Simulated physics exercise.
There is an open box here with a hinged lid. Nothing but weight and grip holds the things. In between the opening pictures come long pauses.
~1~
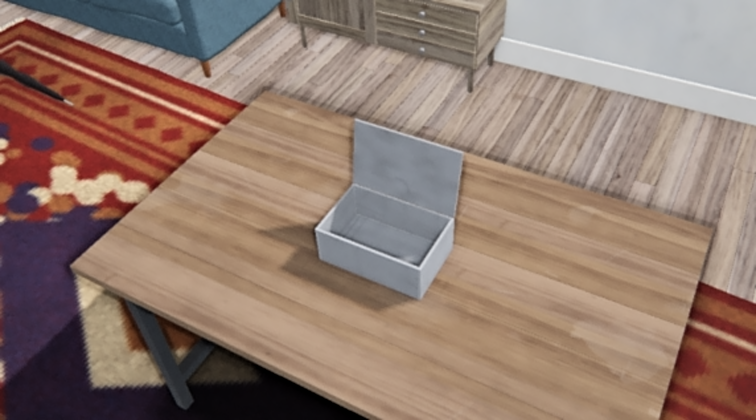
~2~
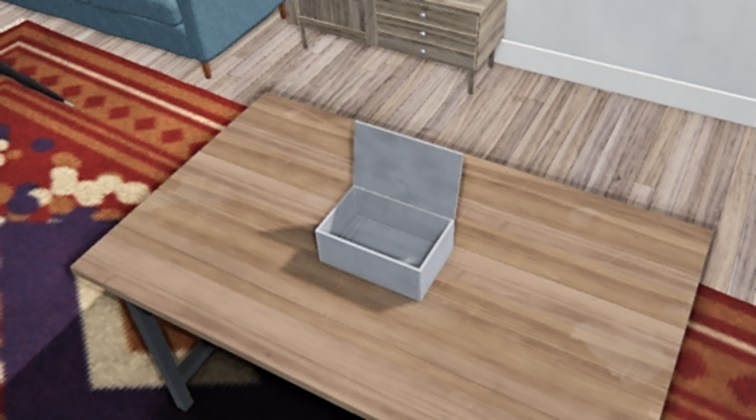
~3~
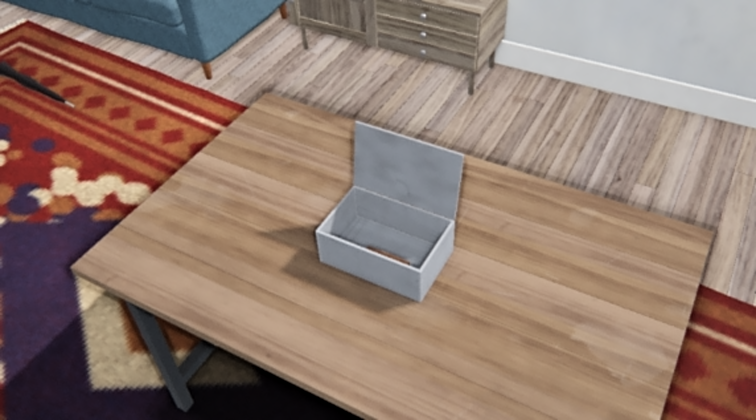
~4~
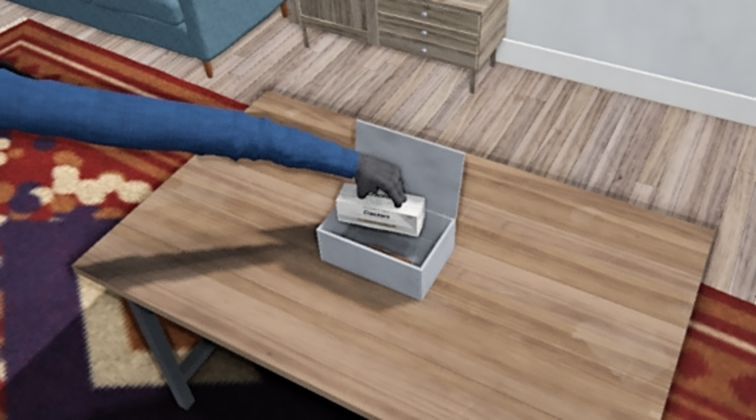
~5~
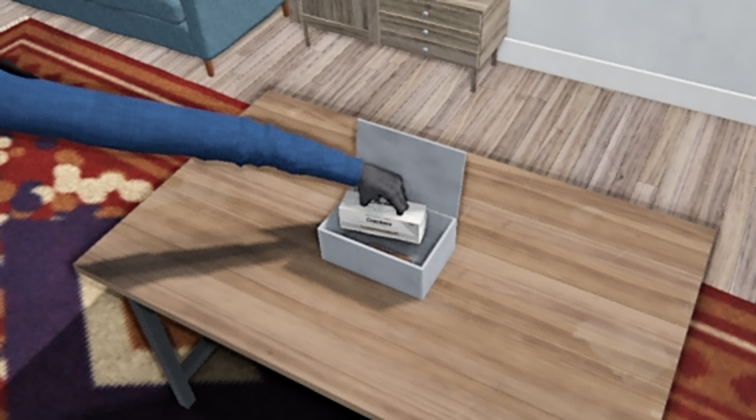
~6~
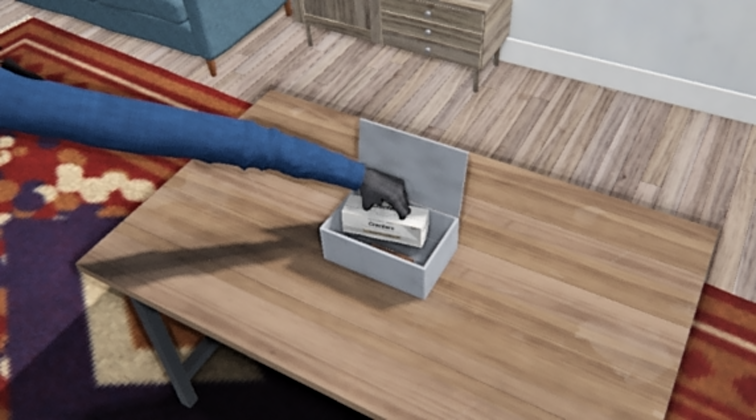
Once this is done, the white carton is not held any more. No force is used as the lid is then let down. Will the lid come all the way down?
Oh look, the lid finishes down.
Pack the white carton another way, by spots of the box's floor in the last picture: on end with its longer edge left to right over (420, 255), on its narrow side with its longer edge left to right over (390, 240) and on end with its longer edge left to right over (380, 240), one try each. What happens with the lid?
1: Open. 2: Closed. 3: Open.
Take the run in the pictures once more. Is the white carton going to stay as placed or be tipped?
The white carton stays as it was set.
Then, 0.90 s past the last view, lid starting down; white carton displaced a little near (386, 235).
Then, 1.50 s past the last view, lid 65° above the rim; white carton displaced a little near (386, 235).
Then, 1.80 s past the last view, lid 39° above the rim; white carton displaced a little near (386, 235).
Then, 2.10 s past the last view, lid 5° above the rim; white carton displaced a little near (386, 235).
Finally, lid shut; moved from the start, white carton; brown shaker still in place. Final places as the last picture's camera would see them, white carton near (386, 235).
